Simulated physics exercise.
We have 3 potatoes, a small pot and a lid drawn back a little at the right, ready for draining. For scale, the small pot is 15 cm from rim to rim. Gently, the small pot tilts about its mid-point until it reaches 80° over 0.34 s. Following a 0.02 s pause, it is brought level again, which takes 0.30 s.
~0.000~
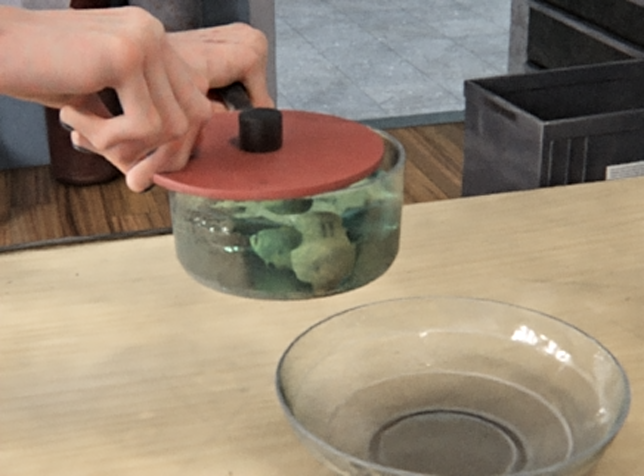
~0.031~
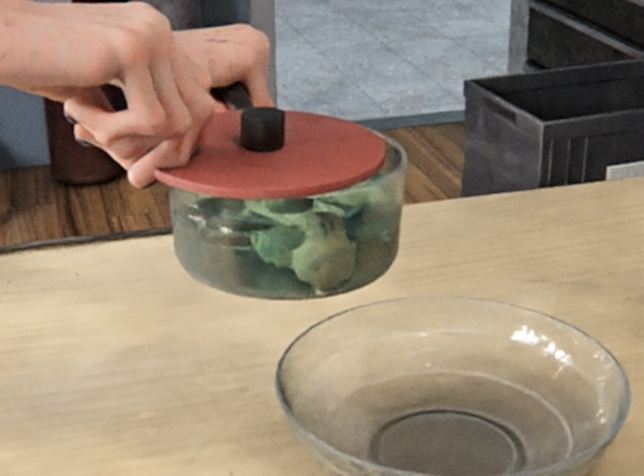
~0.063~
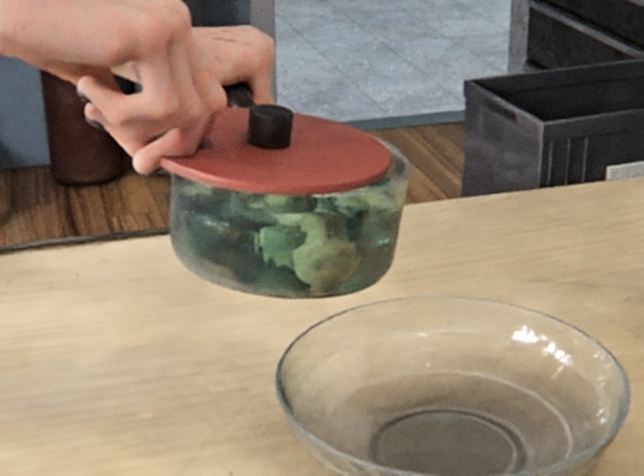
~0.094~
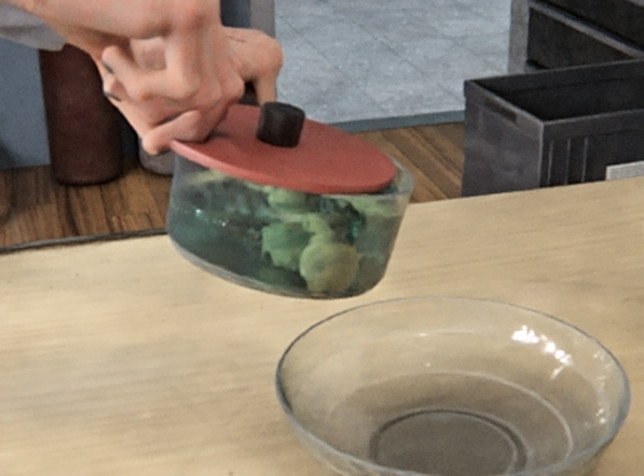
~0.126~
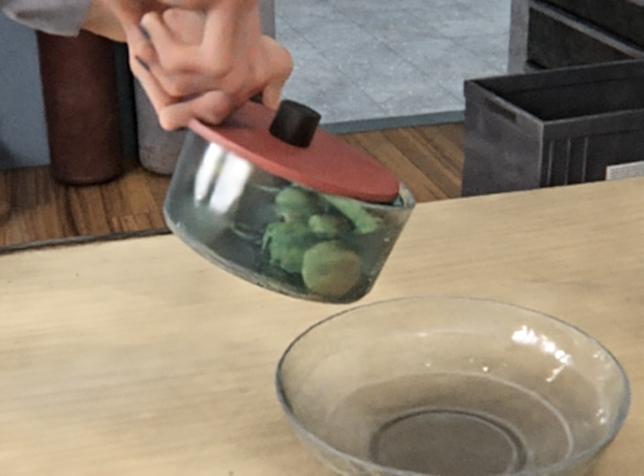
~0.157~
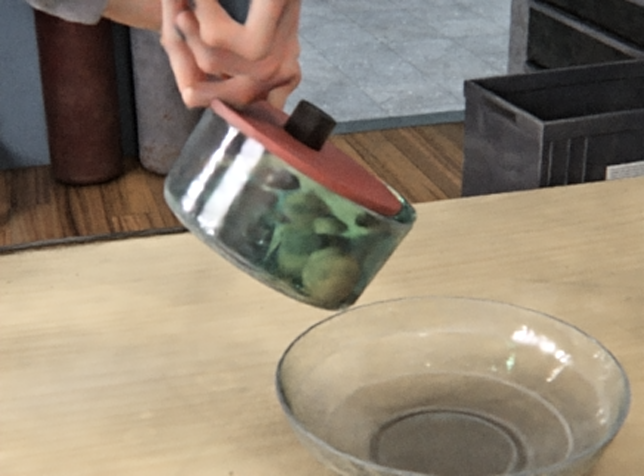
A small glass pot with a red lid, green chunks inside, was held above a wooden table by someone's hands, then tilted gradually and ever more steeply to the right, beside a clear glass bowl.
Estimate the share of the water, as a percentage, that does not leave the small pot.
I would say roughly 52 per cent stays in.
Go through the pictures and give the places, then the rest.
Tilt 0°; pouring edge (396, 145); surface from (176, 199) to (392, 175); the lid's edge is at (375, 138), 11 mm short of the rim, in the first picture.
Tilt 2°; pouring edge (397, 148); surface from (176, 199) to (393, 176), in the second picture.
Tilt 7°; pouring edge (401, 157); surface from (177, 195) to (394, 178), in the third picture.
Tilt 14°; pouring edge (404, 171); surface from (177, 192) to (397, 182), in the fourth picture.
Tilt 24°; pouring edge (405, 191); surface from (175, 188) to (401, 186), in the fifth picture.
Tilt 35°; pouring edge (402, 213); surface from (171, 183) to (392, 193); 1 per cent is over the edge; the lid's edge is at (390, 195), 11 mm short of the rim, in the sixth picture.
Then, 0.28 s in, the tilt is 74° and 82 per cent of the water is still in the small pot.
Then, 0.37 s in, the tilt is 80° and 67 per cent of the water is still in the small pot.
Then, 0.47 s in, the tilt is 57° and 56 per cent of the water is still in the small pot.
Then, 0.57 s in, the tilt is 16° and 52 per cent of the water is still in the small pot.
Finally, 52 per cent of the water is still in the small pot.
